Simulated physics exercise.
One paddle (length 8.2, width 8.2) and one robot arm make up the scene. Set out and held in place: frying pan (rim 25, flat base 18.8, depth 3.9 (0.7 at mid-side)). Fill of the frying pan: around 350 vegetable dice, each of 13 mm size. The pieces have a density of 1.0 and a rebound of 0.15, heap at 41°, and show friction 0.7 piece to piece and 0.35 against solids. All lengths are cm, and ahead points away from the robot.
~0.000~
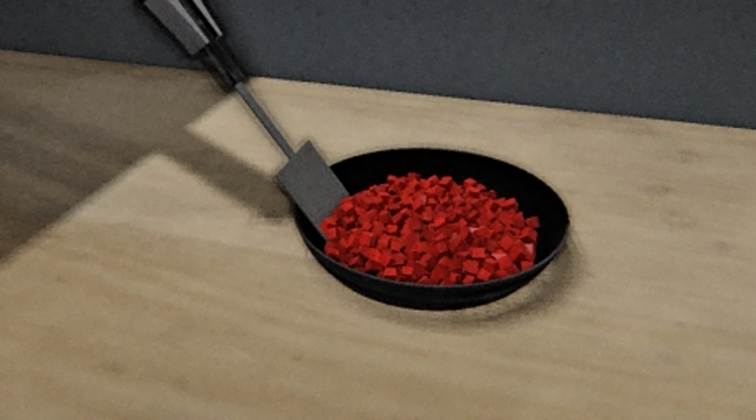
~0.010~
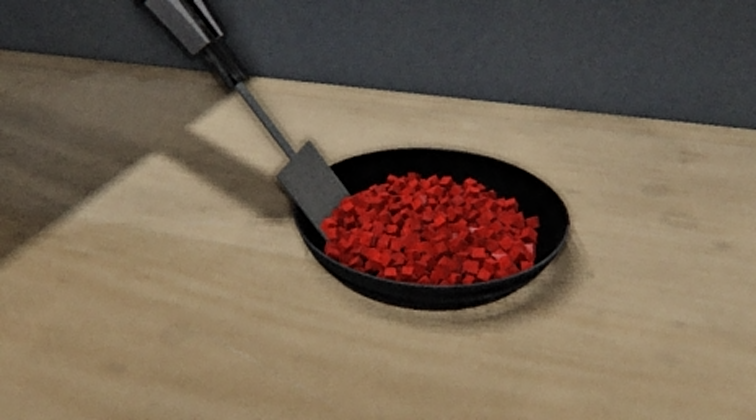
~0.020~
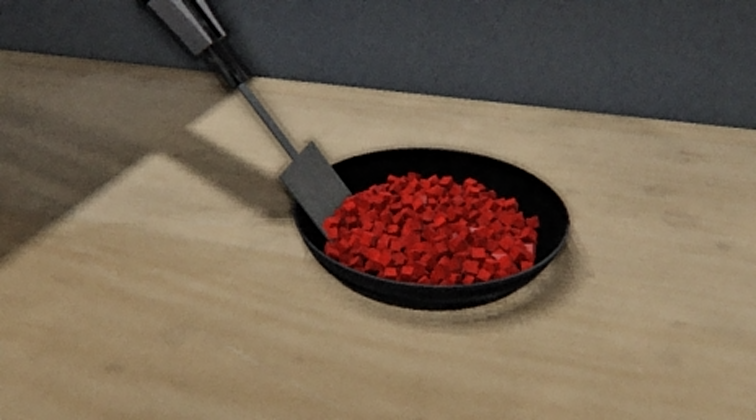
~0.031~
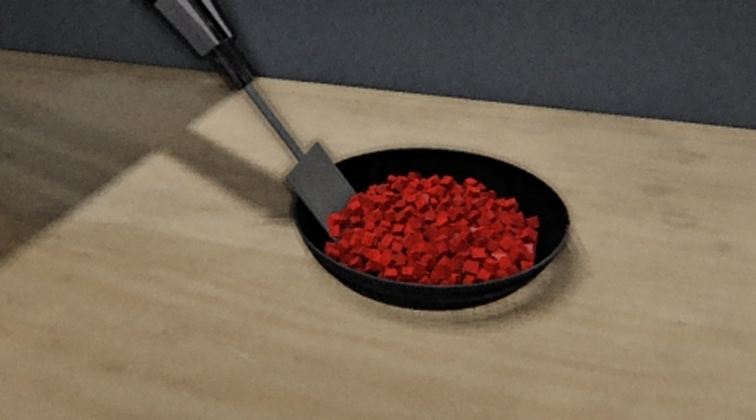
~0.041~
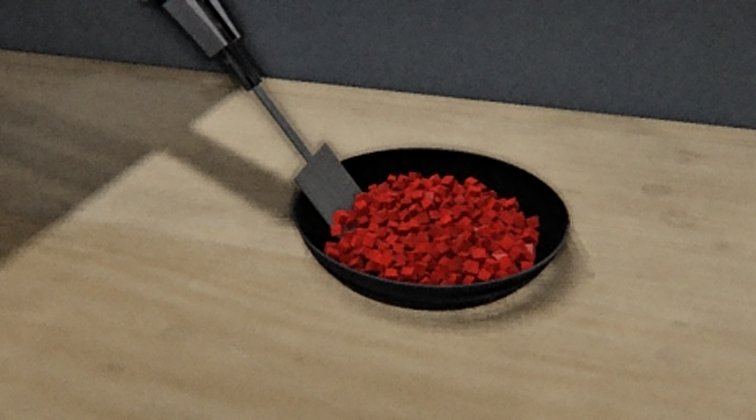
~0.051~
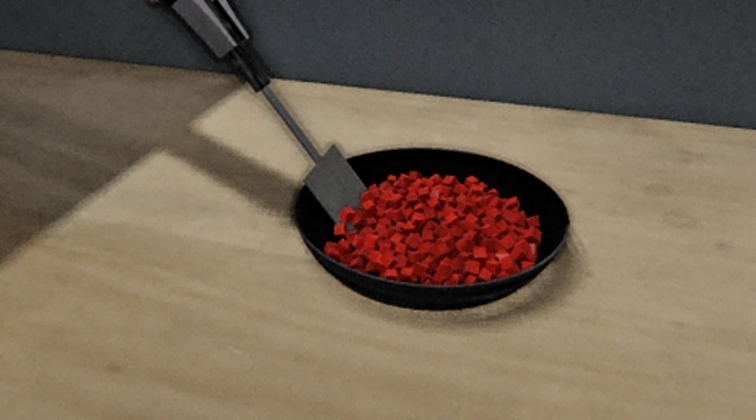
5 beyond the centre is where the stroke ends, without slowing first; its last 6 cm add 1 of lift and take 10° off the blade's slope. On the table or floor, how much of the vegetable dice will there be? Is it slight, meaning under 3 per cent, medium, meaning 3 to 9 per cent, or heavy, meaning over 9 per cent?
It is medium, from 3 to 9 per cent.
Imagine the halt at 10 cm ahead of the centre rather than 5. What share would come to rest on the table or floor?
Close to 35 per cent would end on the table or floor.
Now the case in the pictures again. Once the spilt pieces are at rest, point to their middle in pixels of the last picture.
At about (591, 267) in the last picture.
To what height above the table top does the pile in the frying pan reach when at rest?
6.0 cm.
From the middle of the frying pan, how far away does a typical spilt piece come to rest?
I reckon close to 16 centimetres.
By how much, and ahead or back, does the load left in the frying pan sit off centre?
Some 4.5 cm ahead of the centre.
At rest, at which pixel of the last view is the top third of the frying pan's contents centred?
Pixel position: Approx. (518, 223).
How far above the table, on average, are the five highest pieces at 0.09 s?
They are around 5 cm up.
By 0.09 s, sloping 53°, highest piece 6 above the table; 346 in the frying pan.
By 0.14 s, sloping 49°, highest piece 7 above the table; 346 in the frying pan.
By 0.36 s, sloping 43°, highest piece 6 above the table; 325 in the frying pan, 20 on the table or floor, 1 on the blade or in flight.
By 1.41 s, sloping 43°, highest piece 6 above the table; 325 in the frying pan, 21 on the table or floor.
Final count, 325 in the frying pan, 21 on the table or floor. That is 6 % on the table or floor.
